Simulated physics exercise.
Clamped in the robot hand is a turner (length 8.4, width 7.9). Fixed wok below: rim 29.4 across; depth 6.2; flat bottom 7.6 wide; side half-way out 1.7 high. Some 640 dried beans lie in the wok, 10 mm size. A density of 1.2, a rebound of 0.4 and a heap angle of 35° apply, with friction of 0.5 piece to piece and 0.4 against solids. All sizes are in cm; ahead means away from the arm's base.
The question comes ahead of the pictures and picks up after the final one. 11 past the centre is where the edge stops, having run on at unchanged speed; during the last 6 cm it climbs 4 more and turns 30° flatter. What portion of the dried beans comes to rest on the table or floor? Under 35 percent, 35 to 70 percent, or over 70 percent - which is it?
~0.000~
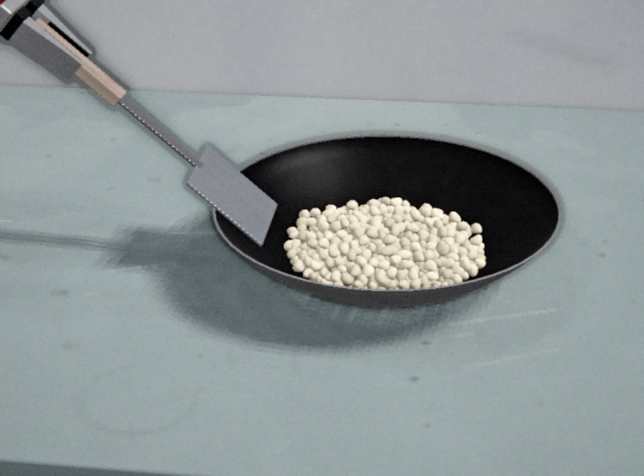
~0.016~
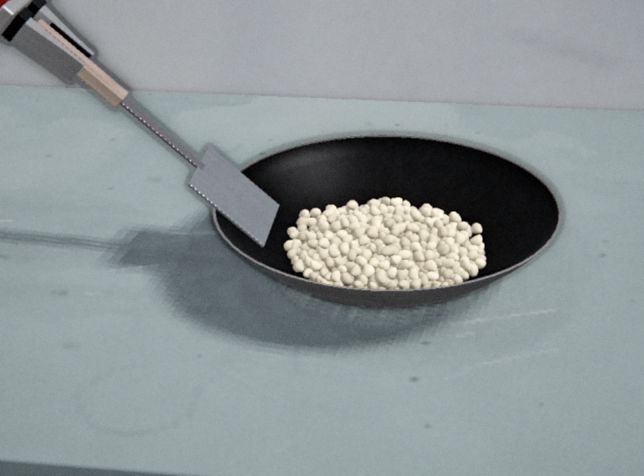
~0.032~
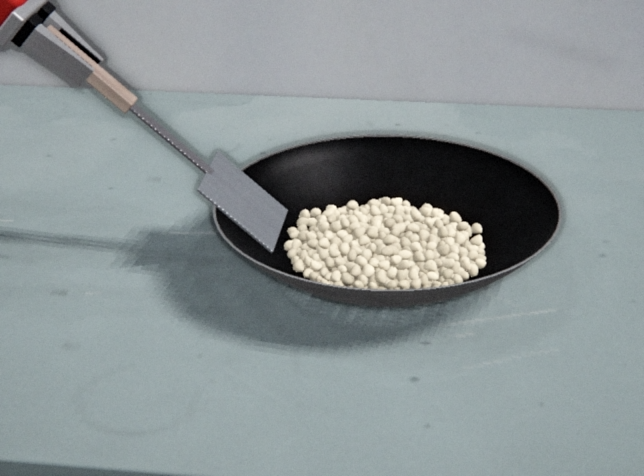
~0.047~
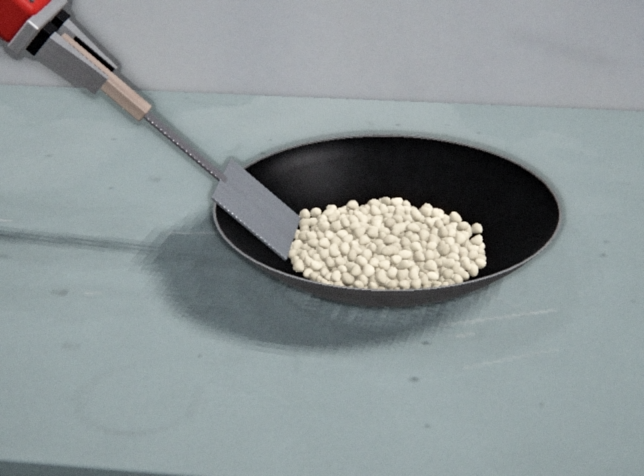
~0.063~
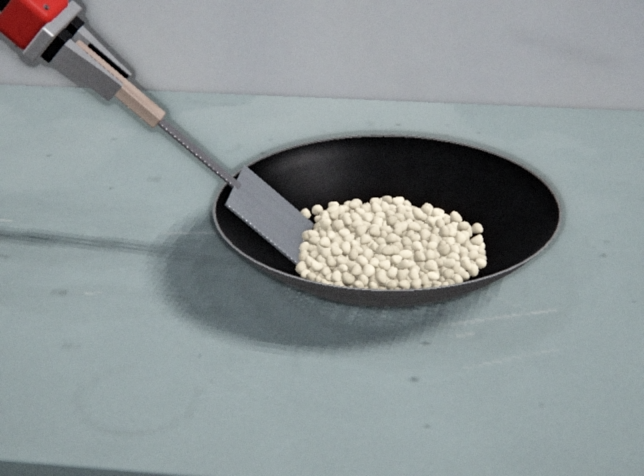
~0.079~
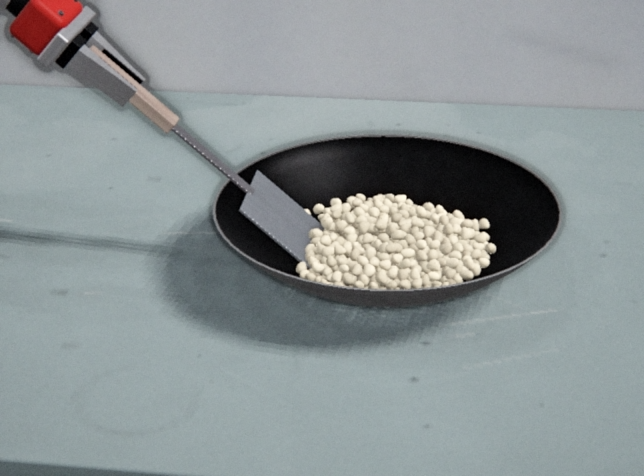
It is under 35 percent.
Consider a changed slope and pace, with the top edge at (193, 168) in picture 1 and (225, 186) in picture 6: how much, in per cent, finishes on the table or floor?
Around 10 per cent finishes on the table or floor.
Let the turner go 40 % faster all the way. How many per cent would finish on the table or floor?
Near 40 %.
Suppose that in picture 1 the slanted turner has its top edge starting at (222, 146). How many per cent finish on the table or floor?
I'd estimate close to 30 per cent.
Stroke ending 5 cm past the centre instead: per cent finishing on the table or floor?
With that change, I'd expect about 0 per cent.
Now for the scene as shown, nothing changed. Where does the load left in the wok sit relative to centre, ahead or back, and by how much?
Offset: About 4.5 cm, ahead.
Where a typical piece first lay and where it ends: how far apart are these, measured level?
7 cm.
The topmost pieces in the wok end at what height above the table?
Roughly 6.0 cm.
After 0.16 s, sloping 42°, highest piece 7 above the table; 635 in the wok.
After 0.24 s, sloping 35°, highest piece 8 above the table; 630 in the wok, 5 on the blade or in flight.
After 0.48 s, sloping 12°, highest piece 10 above the table; 467 in the wok, 100 on the table or floor, 68 on the blade or in flight.
After 1.53 s, sloping 12°, highest piece 7 above the table; 467 in the wok, 168 on the table or floor.
In the end, 467 in the wok, 168 on the table or floor. That is 26 % on the table or floor.
